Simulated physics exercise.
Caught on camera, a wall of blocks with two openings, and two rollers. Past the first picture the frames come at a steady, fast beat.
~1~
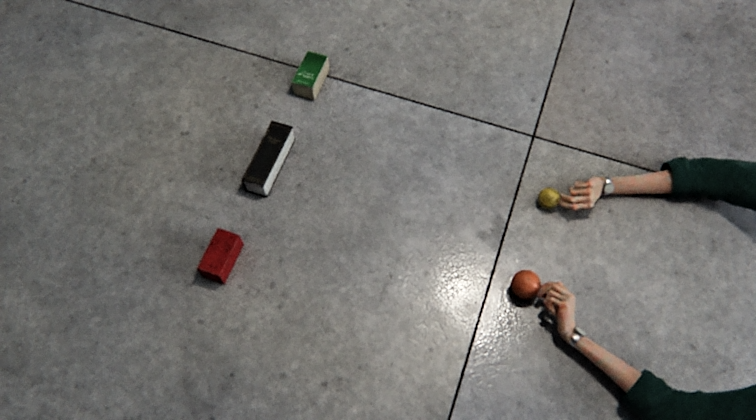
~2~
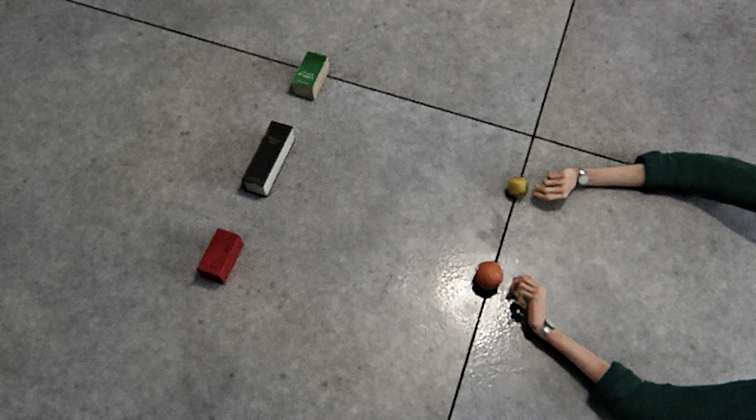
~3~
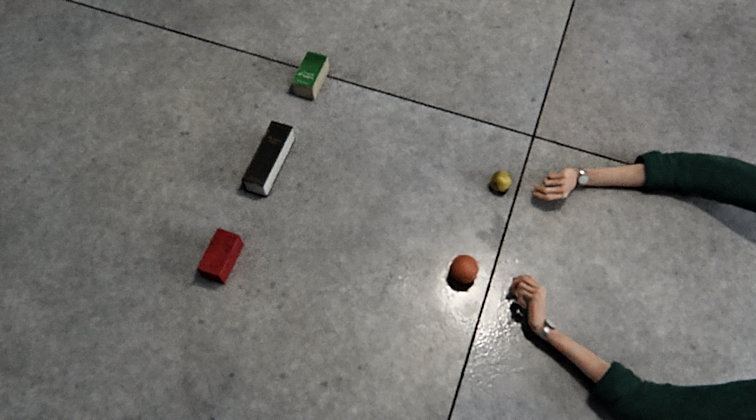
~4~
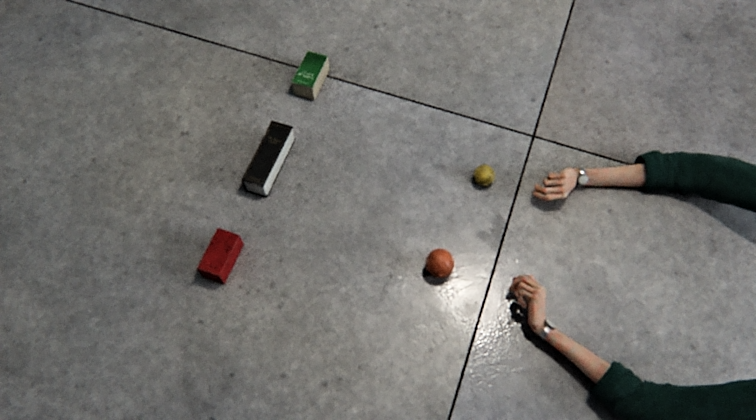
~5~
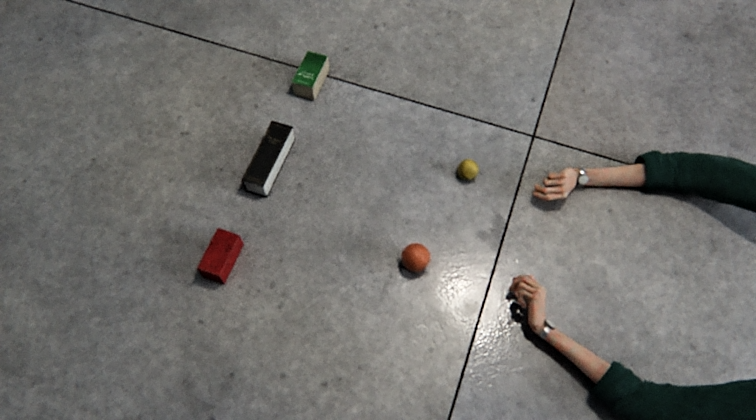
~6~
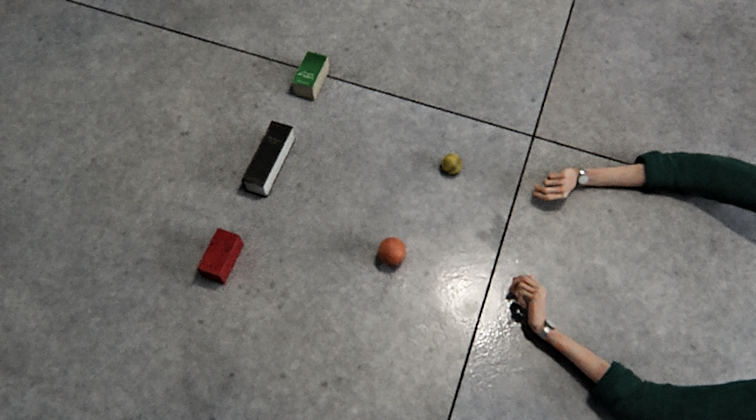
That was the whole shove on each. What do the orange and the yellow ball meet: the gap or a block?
As it turns out, the orange gets between the blocks; the yellow ball gets between the blocks.
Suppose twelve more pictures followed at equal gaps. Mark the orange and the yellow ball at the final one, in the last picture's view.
First (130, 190), then (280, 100).
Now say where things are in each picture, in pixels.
In the first picture, orange (526, 284) under the hand; yellow ball (549, 198) under the hand; black book (269, 159).
In the second picture, orange (489, 275); yellow ball (518, 187).
In the third picture, orange (464, 269); yellow ball (501, 181).
In the fourth picture, orange (440, 263); yellow ball (484, 175).
In the fifth picture, orange (416, 257); yellow ball (468, 170).
In the sixth picture, orange (392, 251); yellow ball (452, 164); red brick (221, 256).
Then, 0.60 s on from there, orange heading on near (169, 196); yellow ball heading on near (304, 111).
In the end, the orange rolls through; the yellow ball rolls through.
